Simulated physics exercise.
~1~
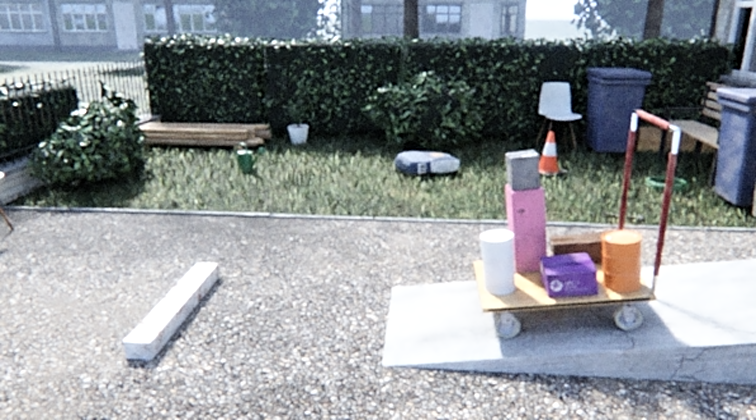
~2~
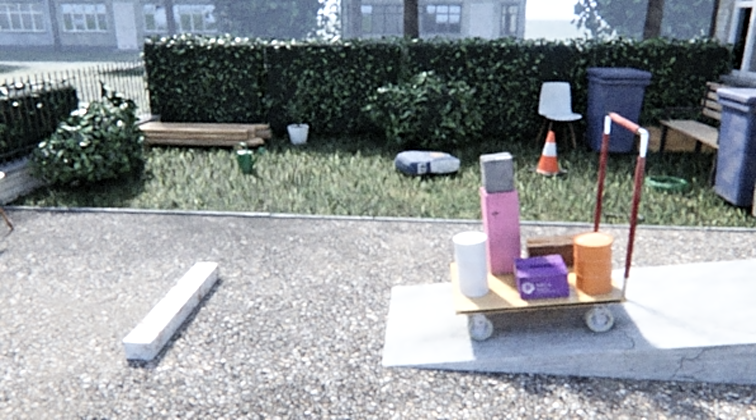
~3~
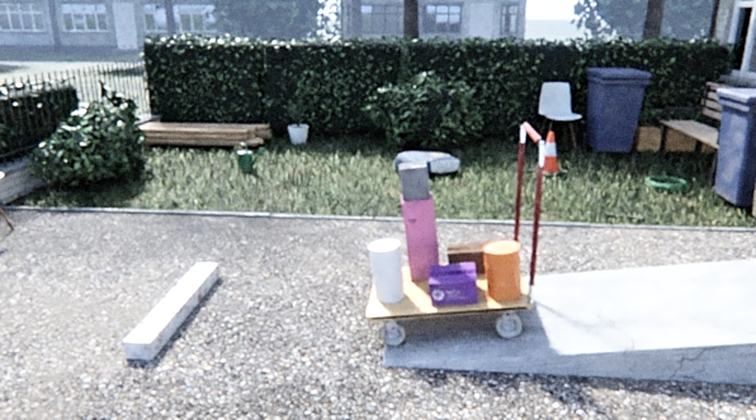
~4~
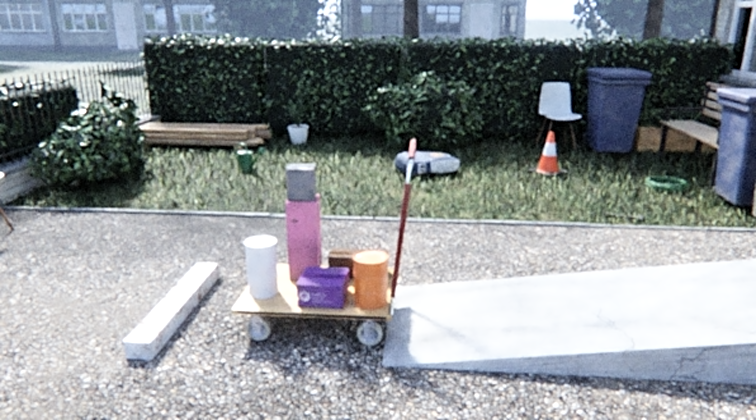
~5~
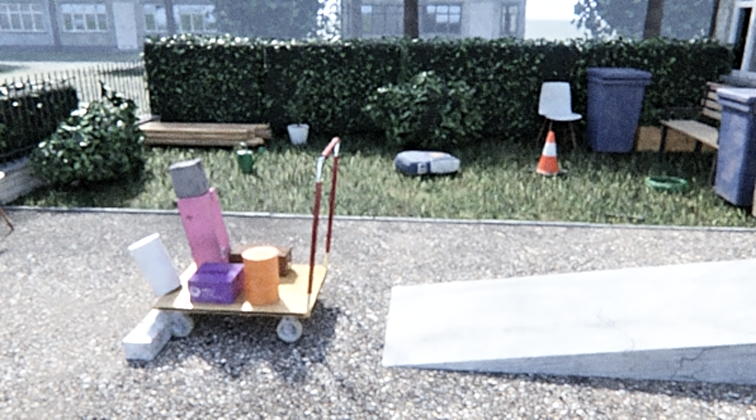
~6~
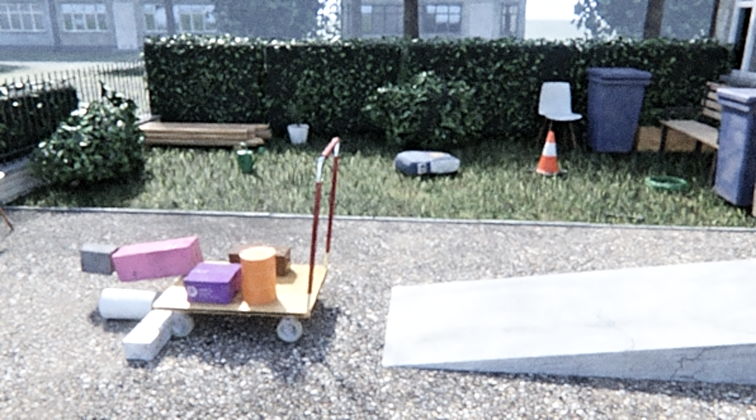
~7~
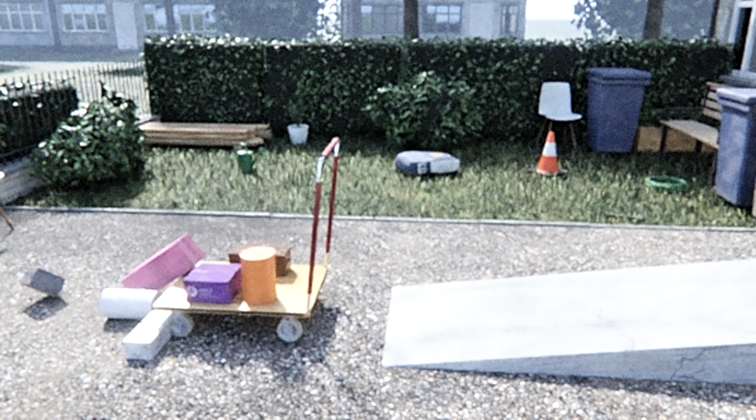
A flat trolley with a red handle rolls left down a pale ramp on a gravel yard, seen from a fixed spot facing a lawn and hedge. It carries a grey box stacked on a tall pink box, a white canister on the left, purple and brown parcels, and an orange canister on the right. It leaves the ramp, crosses level ground and stops abruptly at a pale kerb. The white canister, pink box and grey box tip left and fall off. The grey box ends farthest left, while the parcels and upright orange canister stay aboard.
